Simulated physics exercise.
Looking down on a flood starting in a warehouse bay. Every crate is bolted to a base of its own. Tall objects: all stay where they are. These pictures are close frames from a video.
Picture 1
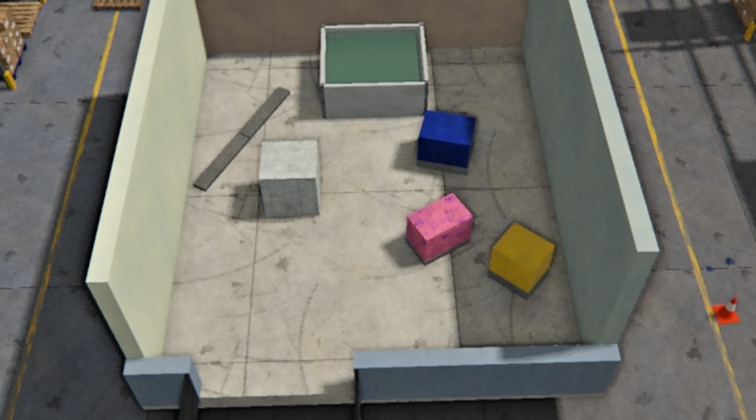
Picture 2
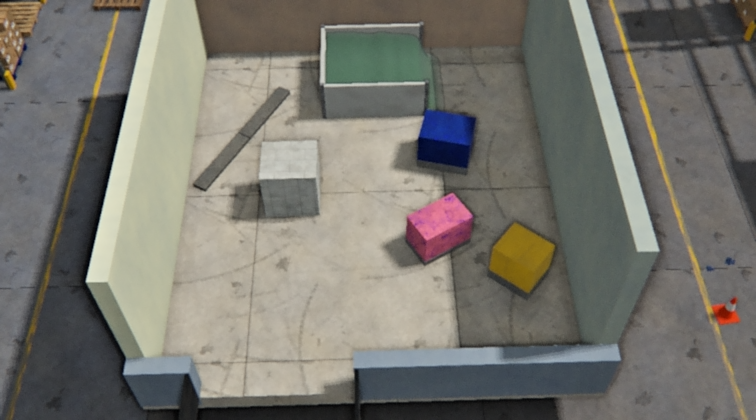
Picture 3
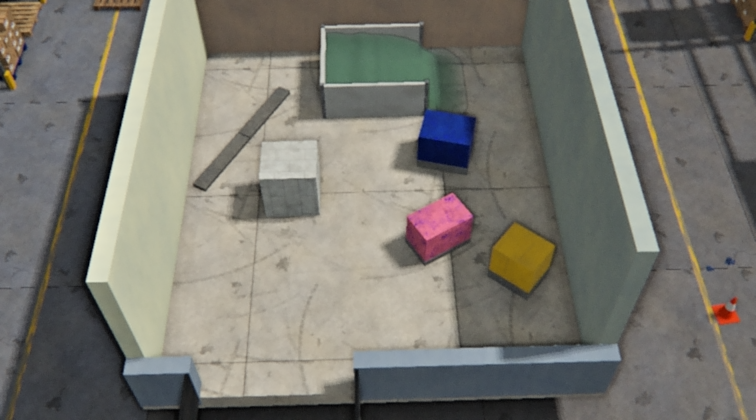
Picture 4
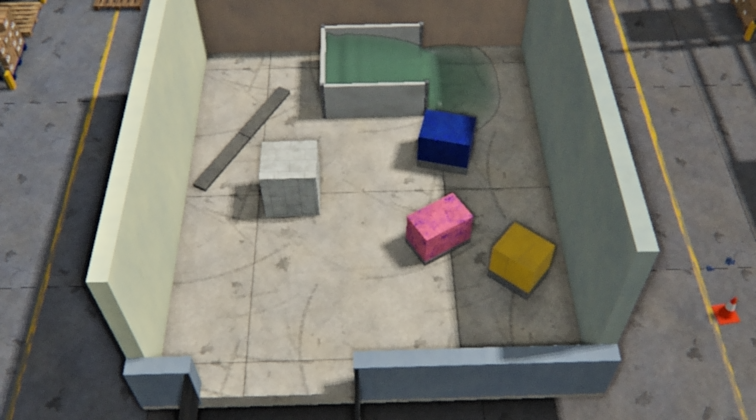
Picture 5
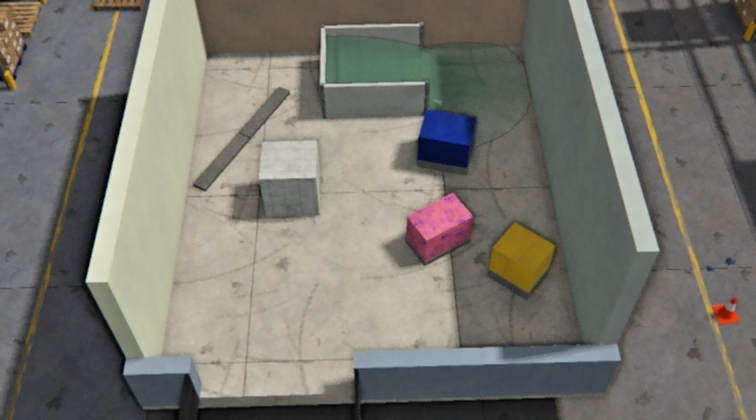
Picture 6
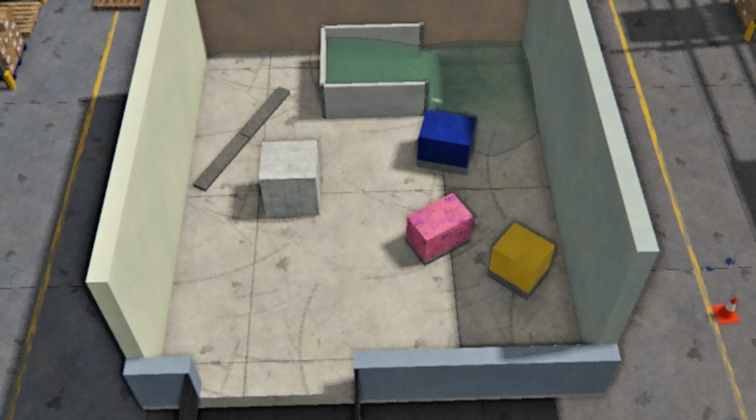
A walled warehouse bay with a pale concrete floor is seen from high above by a still camera. An open white tank of green water stands at the back, with a grey plank and pale block to the left and blue, pink and yellow blocks to the right. Water pours from the tank's right side and spreads thinly across the floor toward the right wall, passing behind the blue block.
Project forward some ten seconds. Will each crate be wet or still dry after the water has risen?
At the end, the pink crate is not missed by the water this time; the blue crate is not missed by the water this time; the yellow crate is not missed by the water this time.
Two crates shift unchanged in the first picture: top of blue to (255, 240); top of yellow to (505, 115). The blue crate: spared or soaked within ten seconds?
As for the blue crate, it keeps clear.
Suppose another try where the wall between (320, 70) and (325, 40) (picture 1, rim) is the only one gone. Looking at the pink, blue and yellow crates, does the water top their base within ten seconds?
I'd expect the pink crate remains untouched, the blue crate remains untouched, and the yellow crate remains untouched.
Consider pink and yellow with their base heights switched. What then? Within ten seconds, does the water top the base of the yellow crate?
I'd say the yellow crate gets swamped.
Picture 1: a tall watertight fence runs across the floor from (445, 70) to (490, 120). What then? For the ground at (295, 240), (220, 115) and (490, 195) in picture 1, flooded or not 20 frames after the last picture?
As listed: Dry, not flooded, wet.
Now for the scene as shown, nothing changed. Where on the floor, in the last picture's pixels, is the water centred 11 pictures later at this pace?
I'd mark it close to (462, 100).
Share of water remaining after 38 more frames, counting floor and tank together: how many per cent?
It comes to roughly 98 per cent.
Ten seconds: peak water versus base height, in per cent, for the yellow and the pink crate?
120 and 190 %, roughly.
A moment on, water covers 15 % of the floor; the pink crate not reached, the blue crate water round its plinth, the yellow crate not reached.
Next, water covers 20 % of the floor; the pink crate not reached, the blue crate water round its plinth, the yellow crate water round its plinth.
Then, water covers 35 % of the floor; the pink crate water round its plinth, the blue crate water round its plinth, the yellow crate water round its plinth.
Later, water covers 70 % of the floor; the pink crate water round its plinth, the blue crate water round its plinth, the yellow crate water round its plinth.
In the end, water covers 95 % of the floor; the pink crate was topped, the blue crate was topped, the yellow crate was topped.
